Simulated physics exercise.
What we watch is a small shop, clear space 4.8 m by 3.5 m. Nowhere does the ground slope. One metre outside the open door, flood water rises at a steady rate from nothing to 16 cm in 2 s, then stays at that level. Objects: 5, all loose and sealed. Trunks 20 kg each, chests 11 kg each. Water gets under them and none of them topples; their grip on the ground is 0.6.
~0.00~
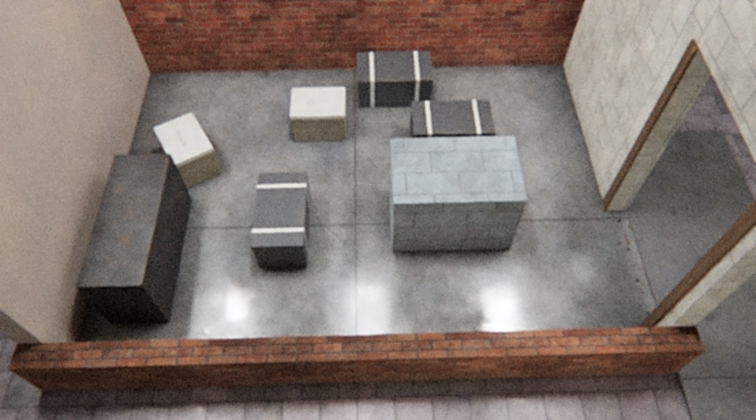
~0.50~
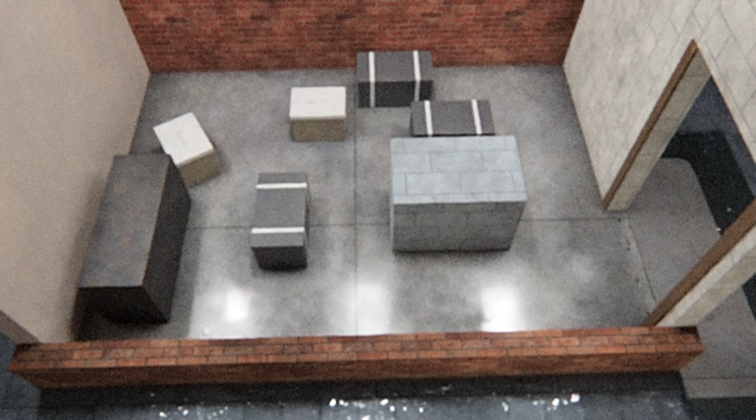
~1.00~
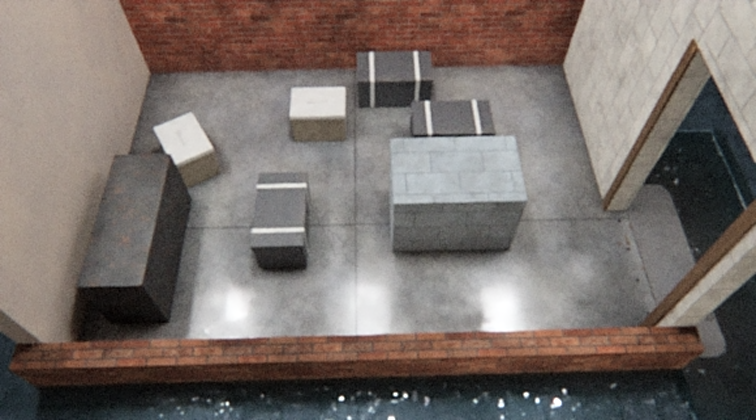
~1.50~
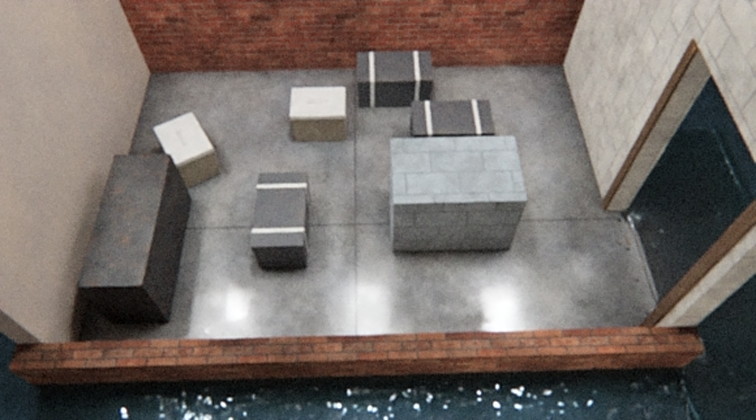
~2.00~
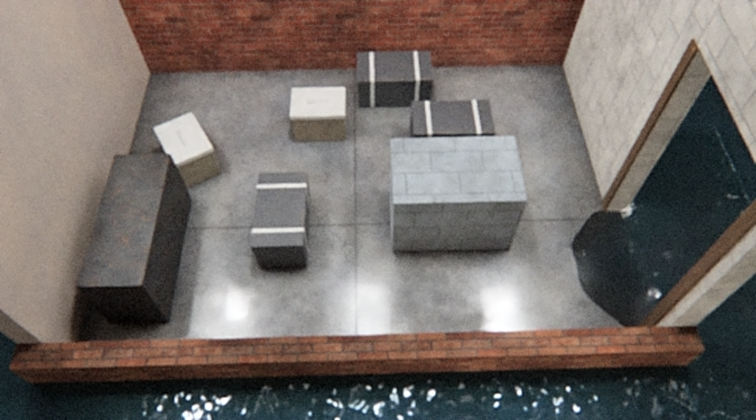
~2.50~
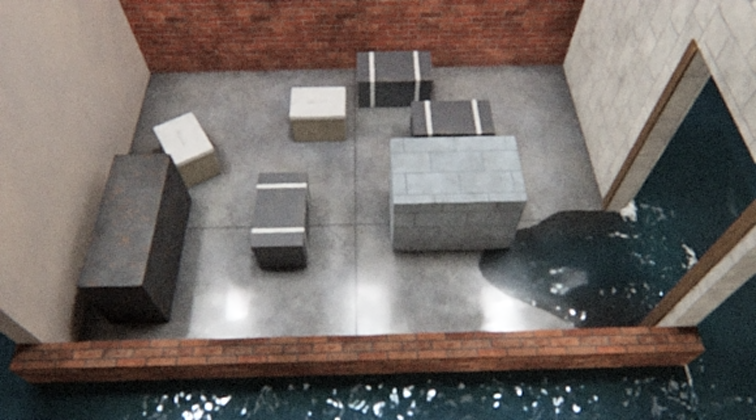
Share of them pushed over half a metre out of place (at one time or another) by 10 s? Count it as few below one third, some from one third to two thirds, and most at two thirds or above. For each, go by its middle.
Few.
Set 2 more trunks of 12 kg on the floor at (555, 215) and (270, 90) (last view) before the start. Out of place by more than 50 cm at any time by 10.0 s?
The first: Farther. The second: Not as far.
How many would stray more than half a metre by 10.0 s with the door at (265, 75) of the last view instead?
Then it comes to 2.
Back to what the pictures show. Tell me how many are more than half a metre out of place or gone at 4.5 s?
Count then: 0.
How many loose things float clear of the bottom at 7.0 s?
At that moment 0.
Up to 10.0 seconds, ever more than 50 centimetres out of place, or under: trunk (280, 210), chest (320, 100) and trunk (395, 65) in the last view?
Taking them in turn, the first is beyond the limit, the second within the limit and the third within the limit.
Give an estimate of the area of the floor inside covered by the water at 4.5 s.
About 7.0 m2.
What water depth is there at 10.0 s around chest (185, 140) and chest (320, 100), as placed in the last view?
Around 5 cm and 5 cm.
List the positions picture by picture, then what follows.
The first picture shows a trunk at (453, 117), on the bottom; a chest at (318, 101), on the bottom; 0.0 m2 under water; 0 of 5 have shifted.
The second picture shows a trunk at (453, 117), on the bottom; a chest at (318, 101) rests on the ground; 0.0 m2 under water; 0 of 5 have shifted.
The third picture shows a trunk at (453, 117), on the bottom; a chest at (318, 101) rests on the ground; 0.0 m2 under water; 0 of 5 have shifted.
The fourth picture shows a trunk at (453, 117) rests on the ground; a chest at (318, 101) rests on the ground; 0.0 m2 under water; 0 of 5 have shifted.
The fifth picture shows a trunk at (453, 117) rests on the ground; a chest at (318, 101) rests on the ground; 0.3 m2 under water; 0 of 5 have shifted.
The sixth picture shows a trunk at (453, 117), on the bottom; a chest at (318, 101), on the bottom; 1.1 m2 under water; 0 of 5 have shifted.
After 3.5 s 0 of 5 are over 50 cm from their spots; 0 afloat.
After 4.5 s 0 of 5 are over 50 cm from their spots; 0 afloat.
After 7.0 s 0 of 5 are over 50 cm from their spots; 0 afloat.
After 10.0 s 1 of 5 are over 50 cm from their spots, and 1 have been at some point; 2 afloat.
